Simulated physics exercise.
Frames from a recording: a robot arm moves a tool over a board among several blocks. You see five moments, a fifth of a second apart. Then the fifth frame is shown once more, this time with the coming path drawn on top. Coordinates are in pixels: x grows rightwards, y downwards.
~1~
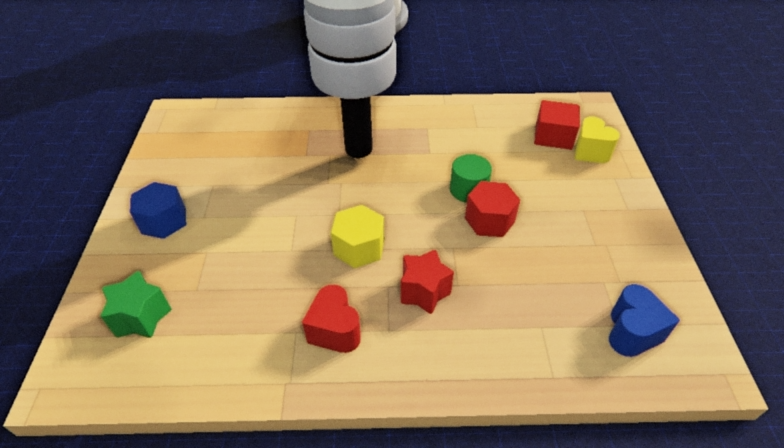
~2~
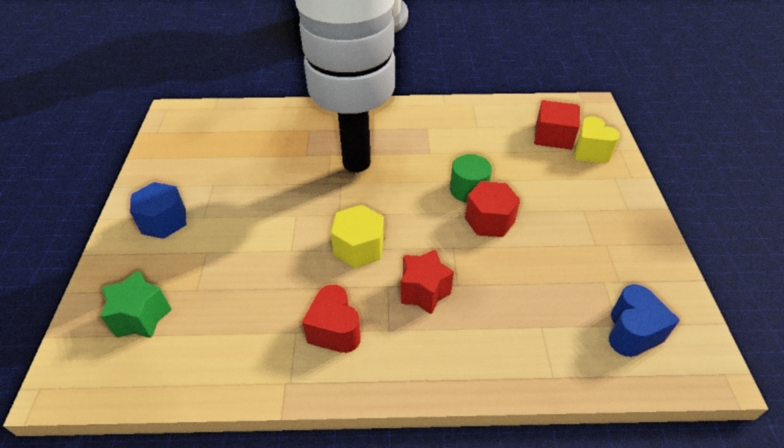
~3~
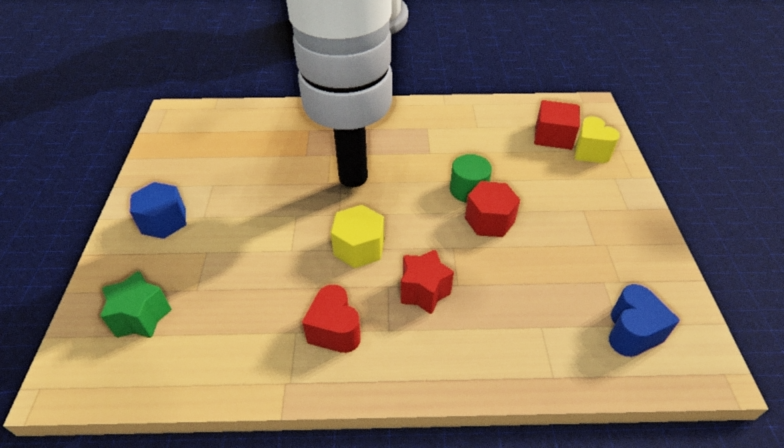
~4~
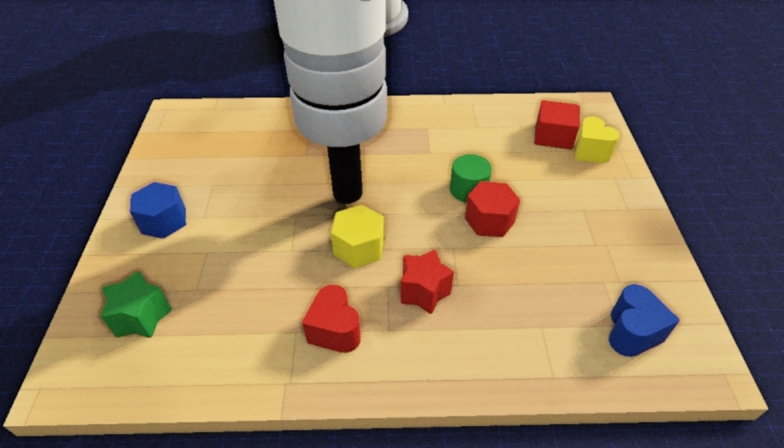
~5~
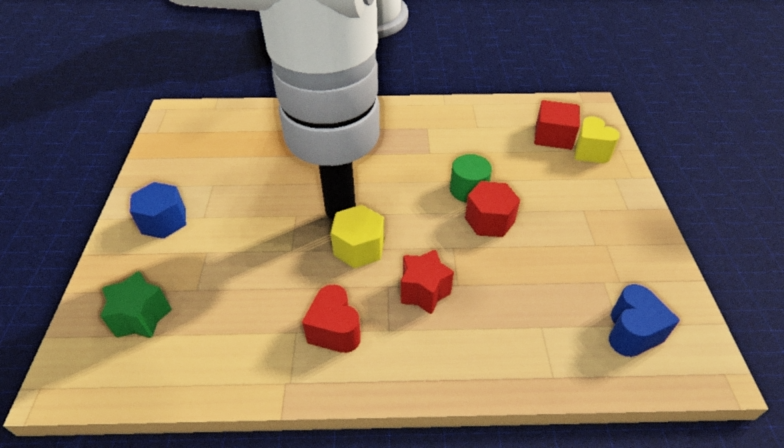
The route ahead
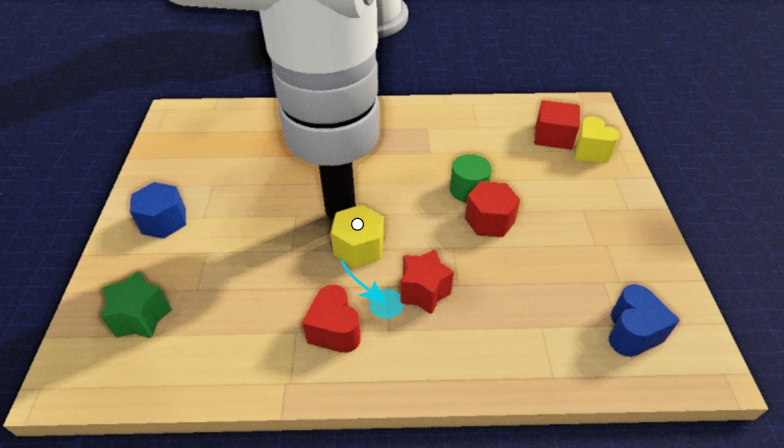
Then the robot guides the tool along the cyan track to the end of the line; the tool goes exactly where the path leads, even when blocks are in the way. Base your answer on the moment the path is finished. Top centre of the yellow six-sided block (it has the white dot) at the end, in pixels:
Its top face will be centred at roughly (435, 288).
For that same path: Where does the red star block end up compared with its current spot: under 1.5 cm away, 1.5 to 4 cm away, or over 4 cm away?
It goes a long way, over 4 cm.
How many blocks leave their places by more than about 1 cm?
I expect two blocks to move.
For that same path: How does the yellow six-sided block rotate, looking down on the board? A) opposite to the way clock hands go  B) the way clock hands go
(A)
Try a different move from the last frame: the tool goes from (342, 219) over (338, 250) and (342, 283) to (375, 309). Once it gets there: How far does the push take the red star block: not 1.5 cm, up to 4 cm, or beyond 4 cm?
Middling, 1.5 to 4 cm.
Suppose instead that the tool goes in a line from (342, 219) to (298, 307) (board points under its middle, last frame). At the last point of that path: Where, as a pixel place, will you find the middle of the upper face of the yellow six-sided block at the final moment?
My estimate: (362, 241).
The line goes from (342, 219) over (339, 249) and (355, 279) to (387, 303); the dot is on the yellow six-sided block.
What follows on the original path. One third of the way, tool (338, 243); yellow six-sided block (370, 247), turned 40° anticlockwise.
Two thirds of the way, tool (355, 272); yellow six-sided block (398, 268), turned 65° anticlockwise; red star block (447, 276).
At the end, tool (386, 296); red heart block unmoved; yellow six-sided block (435, 288), turned 80° anticlockwise; red star block (485, 285), turned 15° anticlockwise.
